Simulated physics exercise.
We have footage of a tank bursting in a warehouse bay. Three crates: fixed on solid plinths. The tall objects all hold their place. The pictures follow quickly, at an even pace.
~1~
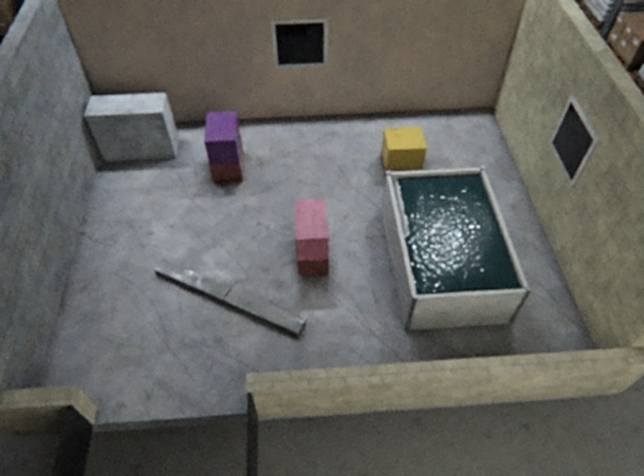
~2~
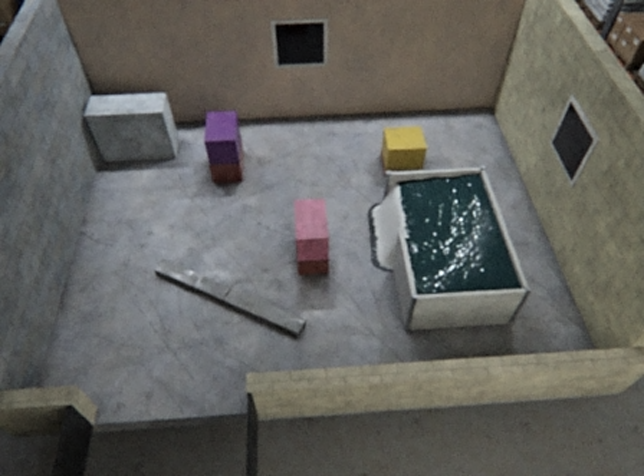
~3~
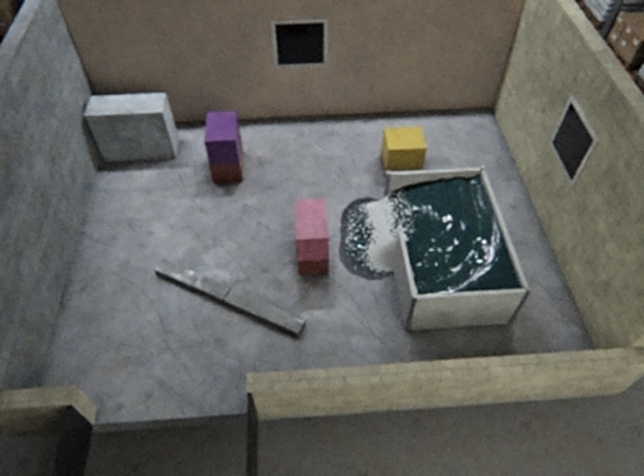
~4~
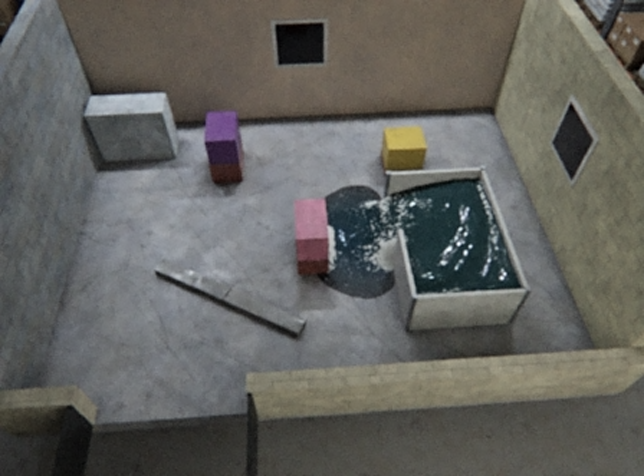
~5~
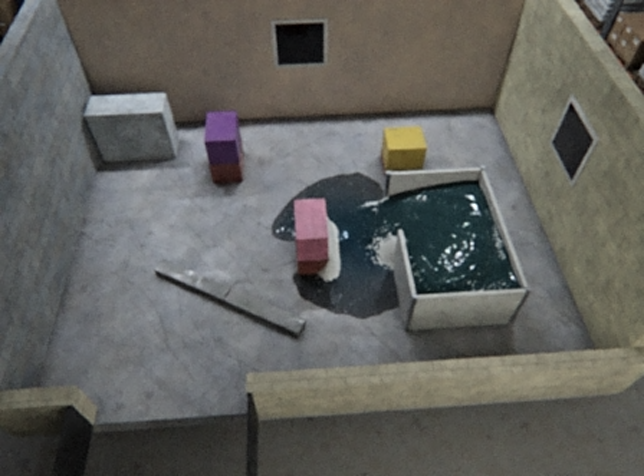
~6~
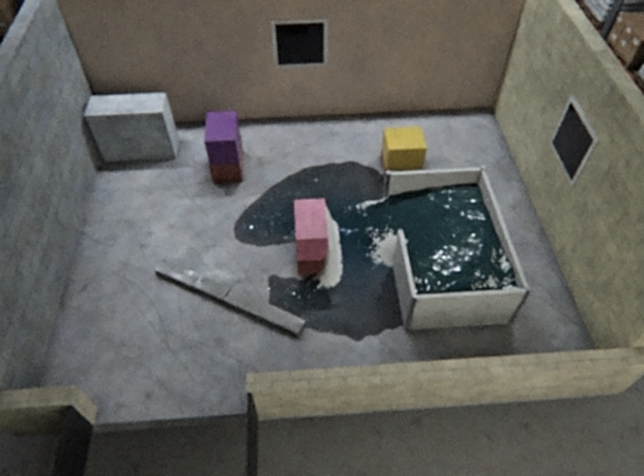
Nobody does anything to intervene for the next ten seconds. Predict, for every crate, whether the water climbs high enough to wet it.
My prediction: The yellow crate remains dry; the purple crate remains dry; the pink crate gets wetted.
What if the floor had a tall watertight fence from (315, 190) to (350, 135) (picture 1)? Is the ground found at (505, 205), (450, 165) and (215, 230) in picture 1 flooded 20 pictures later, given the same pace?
One by one: Spared, spared, soaked.
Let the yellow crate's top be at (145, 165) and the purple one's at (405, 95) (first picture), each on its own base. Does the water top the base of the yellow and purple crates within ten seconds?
Yellow crate: Overtopped; purple crate: Not reached.
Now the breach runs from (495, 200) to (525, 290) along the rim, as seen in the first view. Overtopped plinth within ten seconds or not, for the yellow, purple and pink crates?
As I see it, the yellow crate avoids the flood, the purple crate avoids the flood and the pink crate avoids the flood.
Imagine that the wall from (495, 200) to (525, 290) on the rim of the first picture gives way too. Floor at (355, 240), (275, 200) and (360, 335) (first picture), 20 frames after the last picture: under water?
Well, the first one's left untouched, the second's left untouched, and the third's sodden.
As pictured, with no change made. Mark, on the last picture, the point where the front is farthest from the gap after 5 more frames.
Approximate pixel: (119, 200).
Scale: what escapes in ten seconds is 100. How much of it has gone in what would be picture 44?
By then, close to 20 % of it.
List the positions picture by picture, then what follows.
The first frame shows still water in the open tank at (451, 230).
In the second frame, the front is at (381, 206), out from the gap at (392, 226).
In the third frame, the front is at (352, 266), out from the gap at (392, 227).
In the fourth frame, water pours out at (392, 228) and has run to (323, 274).
In the fifth frame, water pours out at (392, 228) and has run to (277, 228).
In the sixth frame, water pours out at (392, 227) and has run to (242, 221).
A moment on, water covers 30 % of the floor; the yellow crate water round its plinth, the purple crate water round its plinth, the pink crate water round its plinth.
Next, water covers 45 % of the floor; the yellow crate water round its plinth, the purple crate water round its plinth, the pink crate water round its plinth.
Then, water covers 70 % of the floor; the yellow crate water round its plinth, the purple crate water round its plinth, the pink crate water round its plinth.
Later, water covers 90 % of the floor; the yellow crate water round its plinth, the purple crate water round its plinth, the pink crate water round its plinth.
In the end, water covers 100 % of the floor; the yellow crate stayed above the water, the purple crate stayed above the water, the pink crate was topped.
